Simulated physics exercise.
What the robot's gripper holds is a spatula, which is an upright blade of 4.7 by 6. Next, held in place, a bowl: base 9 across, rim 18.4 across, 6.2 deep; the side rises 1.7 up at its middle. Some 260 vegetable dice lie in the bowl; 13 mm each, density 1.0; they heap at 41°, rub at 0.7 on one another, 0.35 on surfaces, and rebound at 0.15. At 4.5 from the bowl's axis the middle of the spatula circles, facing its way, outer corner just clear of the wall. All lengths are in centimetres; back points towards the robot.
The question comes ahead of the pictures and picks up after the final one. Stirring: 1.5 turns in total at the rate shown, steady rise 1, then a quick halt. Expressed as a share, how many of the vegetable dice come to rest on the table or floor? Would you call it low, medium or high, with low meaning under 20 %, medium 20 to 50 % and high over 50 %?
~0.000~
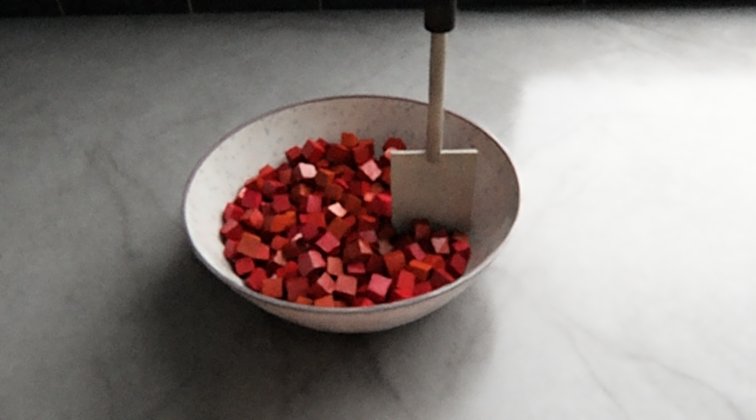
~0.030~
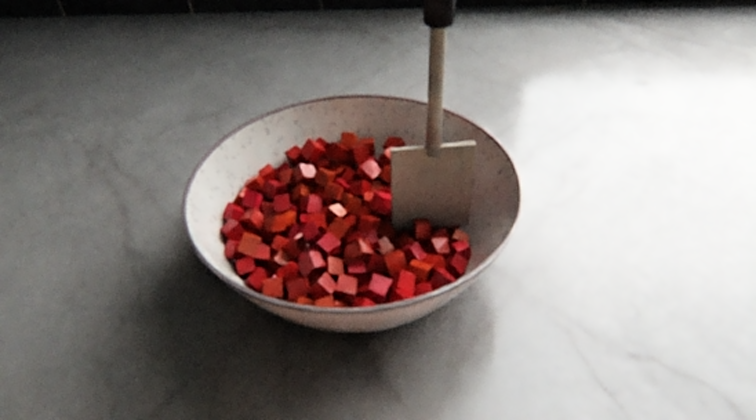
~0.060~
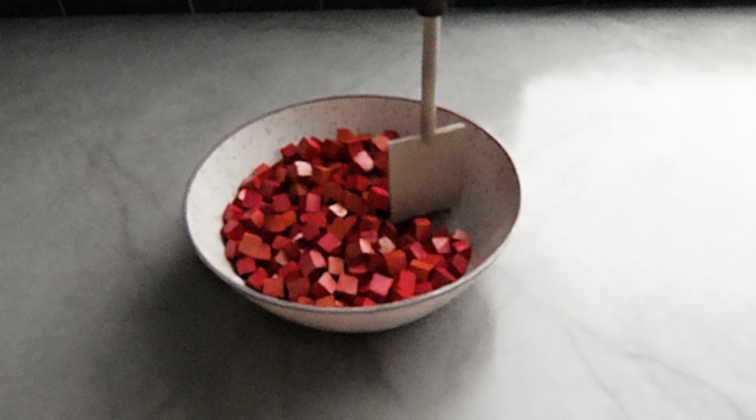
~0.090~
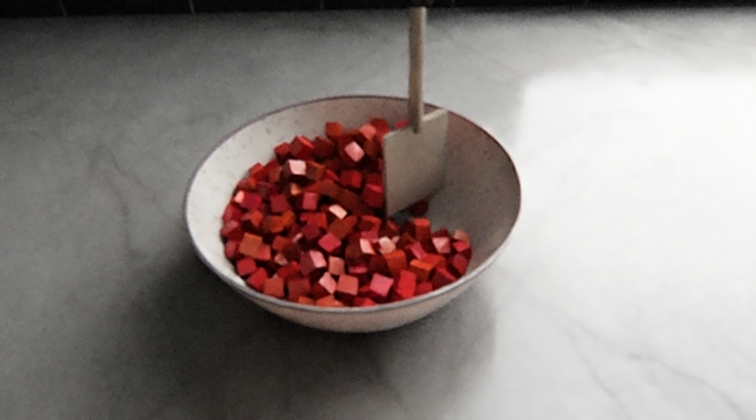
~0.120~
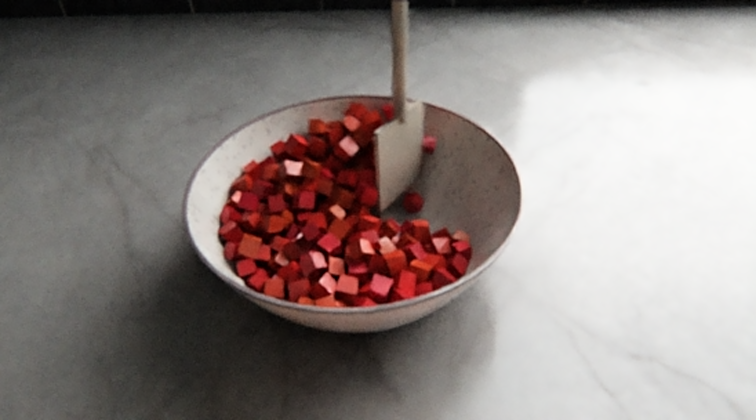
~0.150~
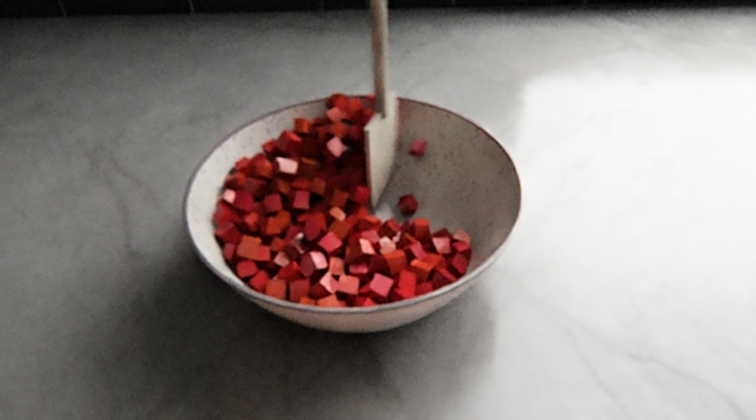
I would call it medium, 20 to 50 %.
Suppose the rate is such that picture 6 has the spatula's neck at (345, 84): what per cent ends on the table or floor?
Some 45 %.
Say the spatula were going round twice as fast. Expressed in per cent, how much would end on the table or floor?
60 %.
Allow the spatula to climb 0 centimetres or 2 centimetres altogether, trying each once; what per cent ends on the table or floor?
Try one: Around 35 %; try two: Around 30 %.
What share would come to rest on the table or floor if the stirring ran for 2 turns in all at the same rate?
I'd reckon near 40 per cent.
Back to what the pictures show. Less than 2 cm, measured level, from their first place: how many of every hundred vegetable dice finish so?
Result: Close to 5 per cent of the load.
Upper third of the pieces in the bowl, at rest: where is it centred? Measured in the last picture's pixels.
It is centred near (278, 259).
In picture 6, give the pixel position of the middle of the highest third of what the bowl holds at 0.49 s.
I'd point to somewhere close to (420, 253).
After 0.49 s, 254° round, highest piece 8 above the table; 222 in the bowl, 27 on the table or floor, 9 in flight or on the tool.
After 0.83 s, 77° round, highest piece 8 above the table; 187 in the bowl, 65 on the table or floor, 6 in flight or on the tool.
After 1.20 s, 180° round, highest piece 7 above the table; 173 in the bowl, 85 on the table or floor.
After 1.90 s, 180° round, highest piece 7 above the table; 173 in the bowl, 85 on the table or floor.
In the end, 173 in the bowl, 85 on the table or floor. That is 33 % on the table or floor.
